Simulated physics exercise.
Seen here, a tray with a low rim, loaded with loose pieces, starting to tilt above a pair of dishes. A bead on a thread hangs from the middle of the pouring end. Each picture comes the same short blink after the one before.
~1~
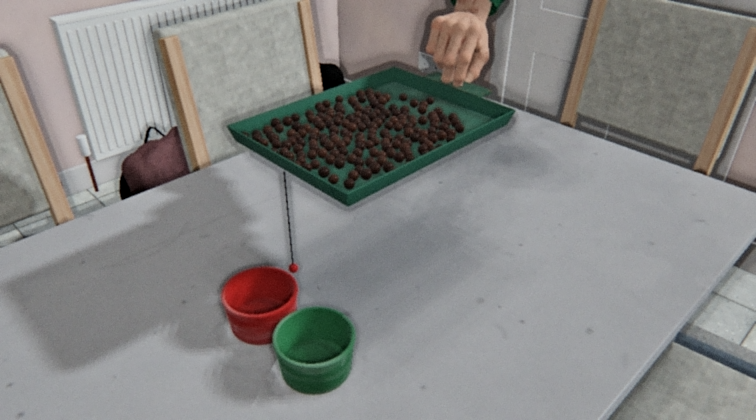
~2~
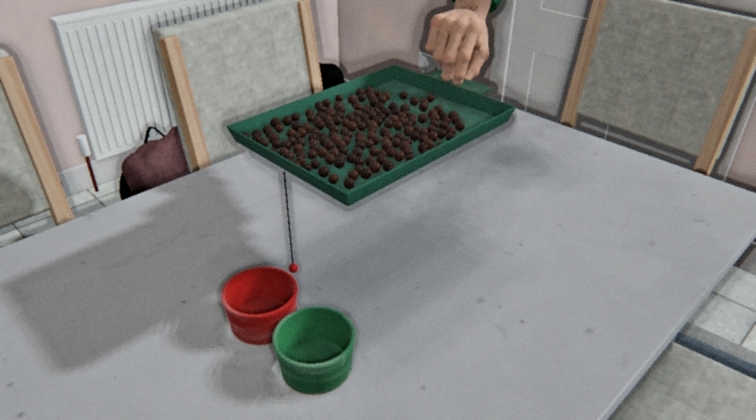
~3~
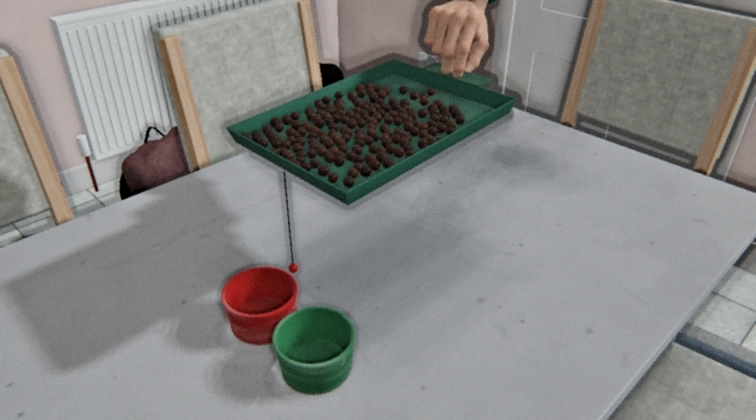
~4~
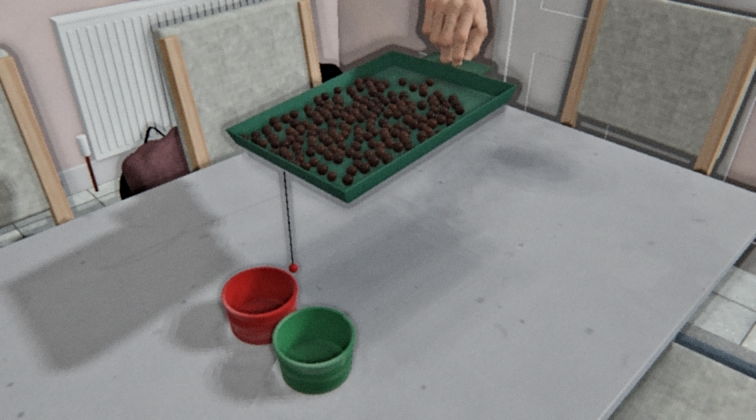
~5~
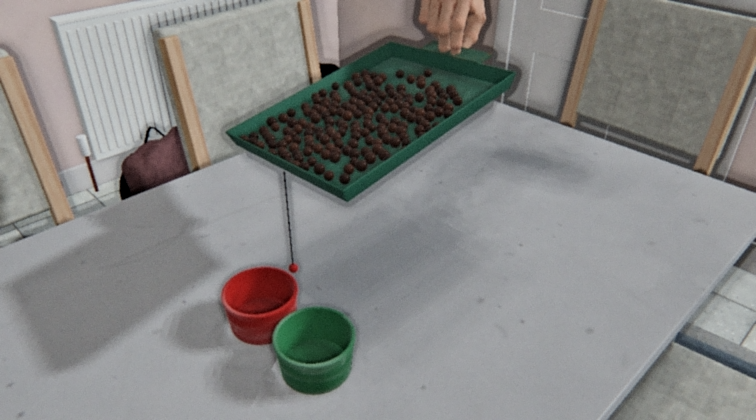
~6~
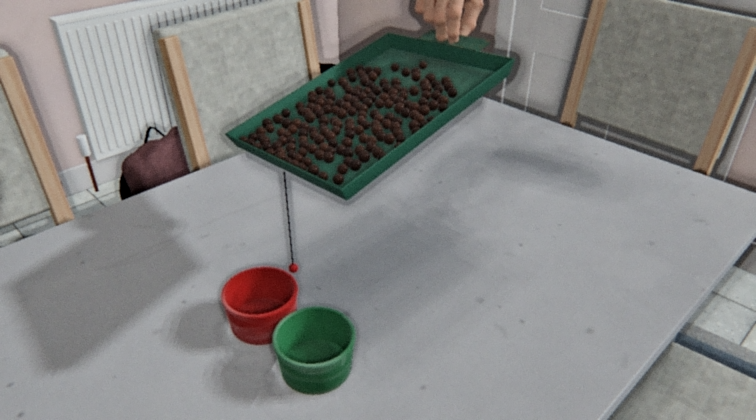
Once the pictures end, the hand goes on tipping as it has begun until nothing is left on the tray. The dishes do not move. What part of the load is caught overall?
Together they catch less than half.
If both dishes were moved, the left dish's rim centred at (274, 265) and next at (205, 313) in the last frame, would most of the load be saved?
First below a half, then less than half.
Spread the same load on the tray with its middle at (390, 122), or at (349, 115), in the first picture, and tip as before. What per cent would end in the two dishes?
About 20 and 20 per cent.
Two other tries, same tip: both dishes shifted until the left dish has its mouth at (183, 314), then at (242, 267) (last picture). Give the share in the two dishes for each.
The first gives 0 %, the second 50 %.
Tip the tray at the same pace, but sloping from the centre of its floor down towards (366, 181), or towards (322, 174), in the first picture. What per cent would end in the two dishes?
About 50 and 70 per cent.
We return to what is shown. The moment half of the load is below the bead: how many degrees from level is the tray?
Near 75 degrees.
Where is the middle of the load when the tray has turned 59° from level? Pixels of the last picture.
Around (263, 142).
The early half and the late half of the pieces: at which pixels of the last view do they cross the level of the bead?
The first part at (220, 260); the rest at (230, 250).
Just after the last frame, tray tipped steeply; the larger part on the tray; just a few outside both; roughly a quarter in the air.
A moment on, tray tipped right over; just a few on the tray; roughly a quarter in the left dish; the larger part outside both; just a few in the air.
Further on, tray tipped past a quarter turn; roughly a quarter in the left dish; the larger part outside both.
When it is over, tray tipped past a quarter turn; not one in the right dish; roughly a quarter in the left dish; the larger part outside both.
